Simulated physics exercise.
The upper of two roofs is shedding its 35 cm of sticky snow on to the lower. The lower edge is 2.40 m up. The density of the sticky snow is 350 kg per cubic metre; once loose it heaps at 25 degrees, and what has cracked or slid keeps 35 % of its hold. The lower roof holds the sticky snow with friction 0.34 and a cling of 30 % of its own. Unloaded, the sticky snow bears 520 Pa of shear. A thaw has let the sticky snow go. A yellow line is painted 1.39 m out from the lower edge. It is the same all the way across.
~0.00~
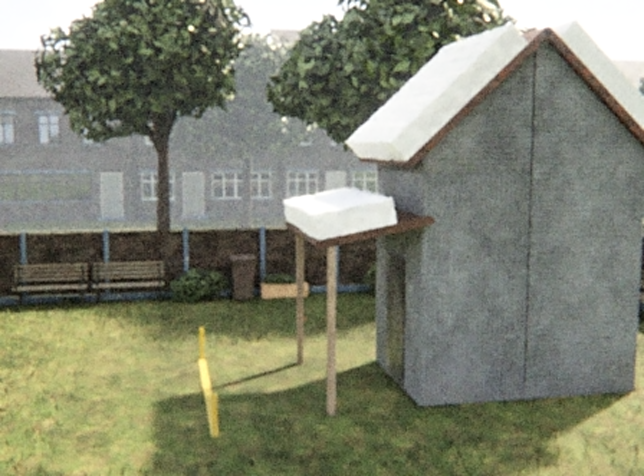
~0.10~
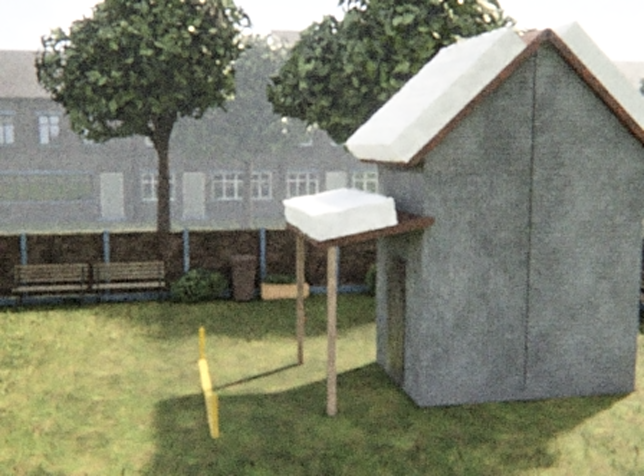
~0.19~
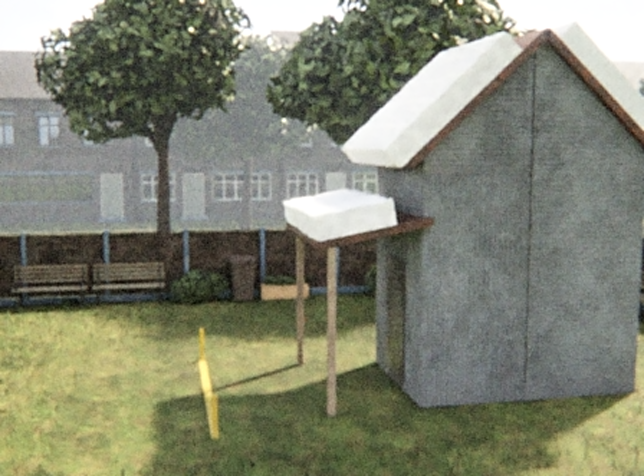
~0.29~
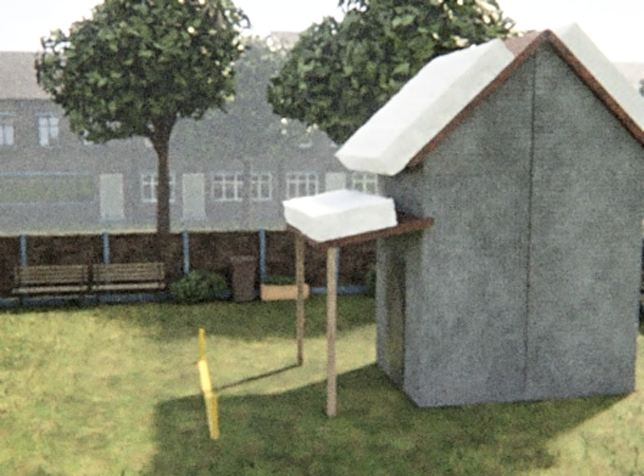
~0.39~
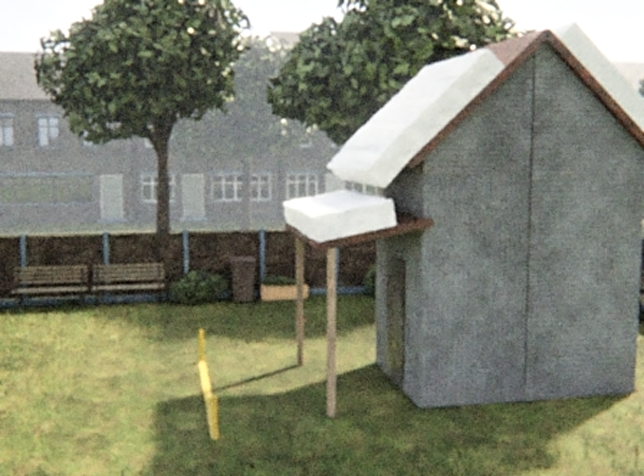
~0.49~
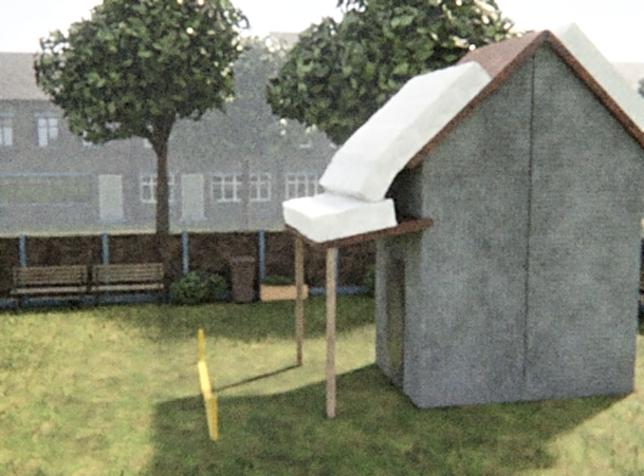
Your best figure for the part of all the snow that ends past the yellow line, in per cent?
About 52 %.
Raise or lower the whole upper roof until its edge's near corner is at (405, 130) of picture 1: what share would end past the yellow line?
Then about 55 %.
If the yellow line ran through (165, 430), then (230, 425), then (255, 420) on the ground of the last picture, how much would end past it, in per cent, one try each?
In turn about 35 %, 60 %, 65 %.
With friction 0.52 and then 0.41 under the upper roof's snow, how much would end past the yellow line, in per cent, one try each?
In turn about 35 %, 40 %.
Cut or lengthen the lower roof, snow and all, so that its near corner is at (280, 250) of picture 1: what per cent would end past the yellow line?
In that case some 45 per cent.
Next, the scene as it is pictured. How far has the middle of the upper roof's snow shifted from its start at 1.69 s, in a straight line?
Roughly 4.6 m.
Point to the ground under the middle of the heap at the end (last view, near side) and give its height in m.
Around (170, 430); it stands about 0.4 m.
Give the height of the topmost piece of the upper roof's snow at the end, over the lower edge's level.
Some 0.5 m.
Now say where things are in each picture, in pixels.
Foremost bit of the sticky snow at (405, 151), in the first picture.
Foremost bit of the sticky snow at (404, 153), its middle shifted 3.0 cm, 1 % of it past the upper edge, in one piece, in the second picture.
Foremost bit of the sticky snow at (400, 158), its middle shifted 11 cm, 5 % of it past the upper edge, in one piece, in the third picture.
Foremost bit of the sticky snow at (392, 158), its middle shifted 25 cm, 11 % of it past the upper edge, in one piece, in the fourth picture.
Foremost bit of the sticky snow at (383, 162), its middle shifted 44 cm, 20 % of it past the upper edge, in one piece, in the fifth picture.
Foremost bit of the sticky snow at (371, 170), its middle shifted 69 cm, 31 % of it past the upper edge, cracking, in the sixth picture.
After 1.04 s, 4 % is below the lower edge and 0 % is past the line.
After 1.69 s, 70 % is below the lower edge and 41 % is past the line.
After 2.35 s, 77 % is below the lower edge and 52 % is past the line.
After 3.00 s, 77 % is below the lower edge and 52 % is past the line.
After 3.10 s, 77 % is below the lower edge and 52 % is past the line.
